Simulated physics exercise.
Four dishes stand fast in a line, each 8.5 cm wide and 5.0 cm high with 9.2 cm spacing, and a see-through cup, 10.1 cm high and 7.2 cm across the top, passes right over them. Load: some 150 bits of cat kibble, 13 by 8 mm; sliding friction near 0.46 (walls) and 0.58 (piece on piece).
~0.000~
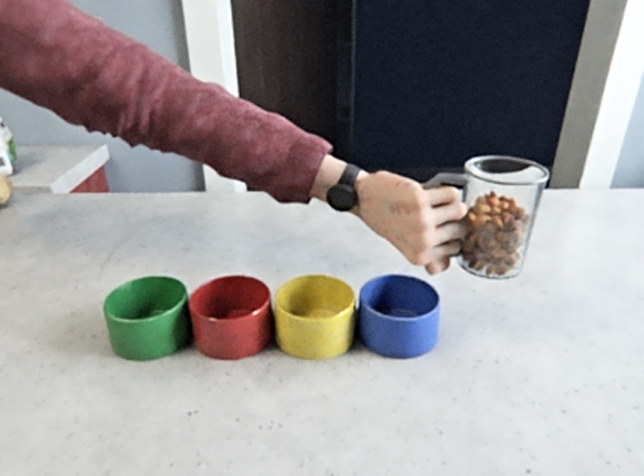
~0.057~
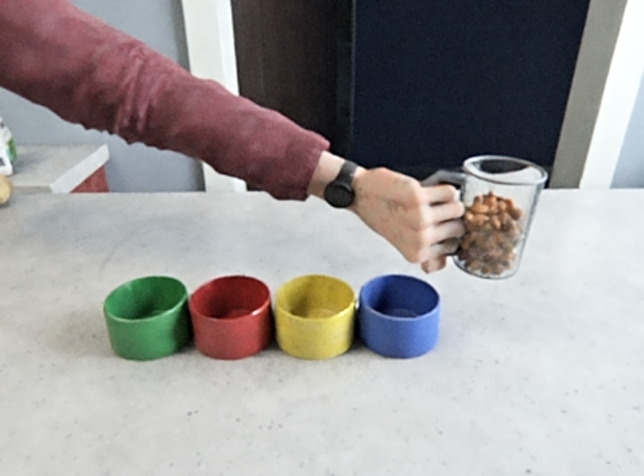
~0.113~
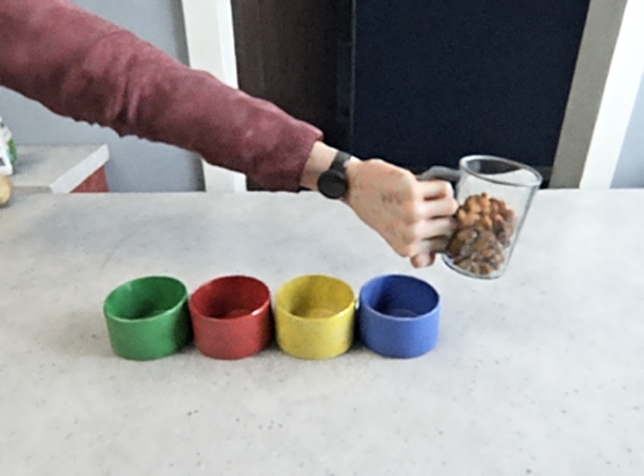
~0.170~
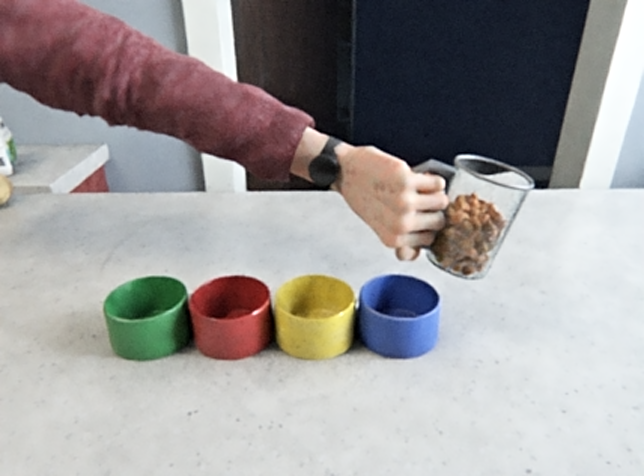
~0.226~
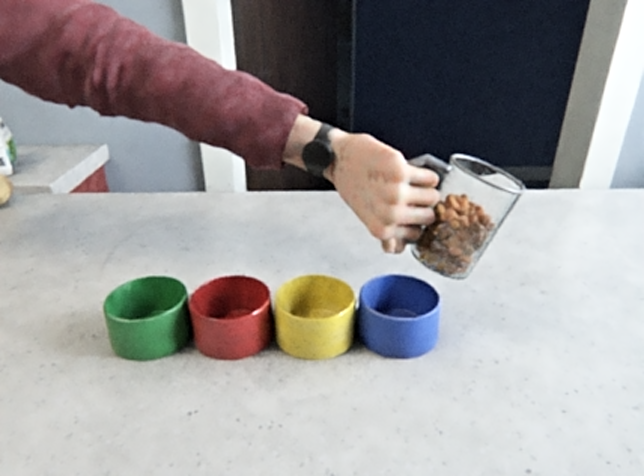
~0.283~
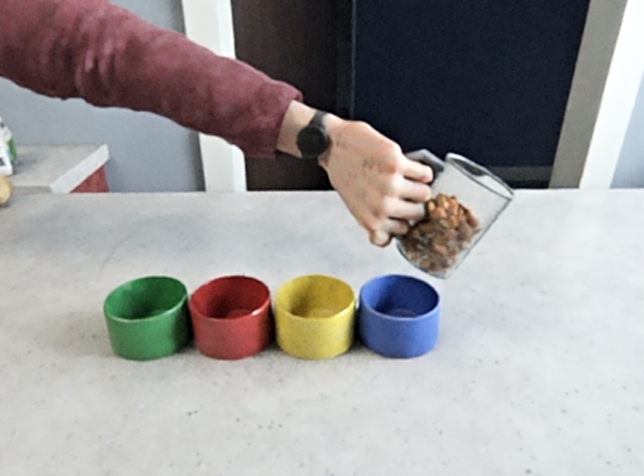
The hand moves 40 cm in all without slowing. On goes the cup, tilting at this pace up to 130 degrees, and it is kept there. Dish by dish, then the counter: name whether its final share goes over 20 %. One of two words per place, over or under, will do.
Red - under, blue - under, green - under, yellow - over, counter - under.
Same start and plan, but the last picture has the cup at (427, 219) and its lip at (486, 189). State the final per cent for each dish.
Final shares - red 30 %, blue 0 %, green 60 %, yellow 0 %.
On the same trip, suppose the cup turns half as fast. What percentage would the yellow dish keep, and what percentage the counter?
Then yellow would get 0 and the counter 0.
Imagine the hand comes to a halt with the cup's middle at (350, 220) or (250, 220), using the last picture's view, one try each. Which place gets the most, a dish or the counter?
Top receivers, in order: Blue and yellow.
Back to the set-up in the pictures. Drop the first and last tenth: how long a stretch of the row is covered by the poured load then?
Some 6 cm.
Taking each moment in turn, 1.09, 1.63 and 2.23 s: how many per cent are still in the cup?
75, 0, 0.
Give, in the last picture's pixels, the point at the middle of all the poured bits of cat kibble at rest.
Look around (313, 318) in the last picture.
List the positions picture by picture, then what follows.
Cup at (497, 218), tilt 0 degrees, lip at (544, 170), moved 0.0 cm; middle of the pieces at (490, 230); blue dish at (400, 295); yellow dish at (315, 296); red dish at (230, 297); green dish at (146, 297), in the first frame.
Cup at (494, 218), tilt 2 degrees, lip at (542, 171), moved 0.3 cm; middle of the pieces at (487, 230), in the second frame.
Cup at (486, 219), tilt 7 degrees, lip at (537, 174), moved 1.1 cm; middle of the pieces at (478, 230), in the third frame.
Cup at (474, 219), tilt 13 degrees, lip at (529, 180), moved 2.3 cm; middle of the pieces at (464, 230), in the fourth frame.
Cup at (462, 219), tilt 20 degrees, lip at (521, 185), moved 3.4 cm; middle of the pieces at (452, 229), in the fifth frame.
Cup at (451, 219), tilt 27 degrees, lip at (511, 192), moved 4.6 cm; middle of the pieces at (439, 228); blue dish at (400, 295); yellow dish at (315, 296); red dish at (230, 297); green dish at (146, 297). Its pace works out near 125 degrees a second; the hand travels 20 cm a second, in the sixth frame.
After 1.09 s, tilt 126 degrees; cup holds 75 %, blue 5 %, yellow 20 %.
After 1.63 s, tilt 130 degrees; cup holds 0 %, blue 5 %, yellow 90 %.
Then, at 2.23 s, tilt 130 degrees; cup holds 0 %, blue 5 %, yellow 90 %.
By 2.5 s all is still; red 0 %, blue 5 %, green 0 %, yellow 90 %, counter 5 %.
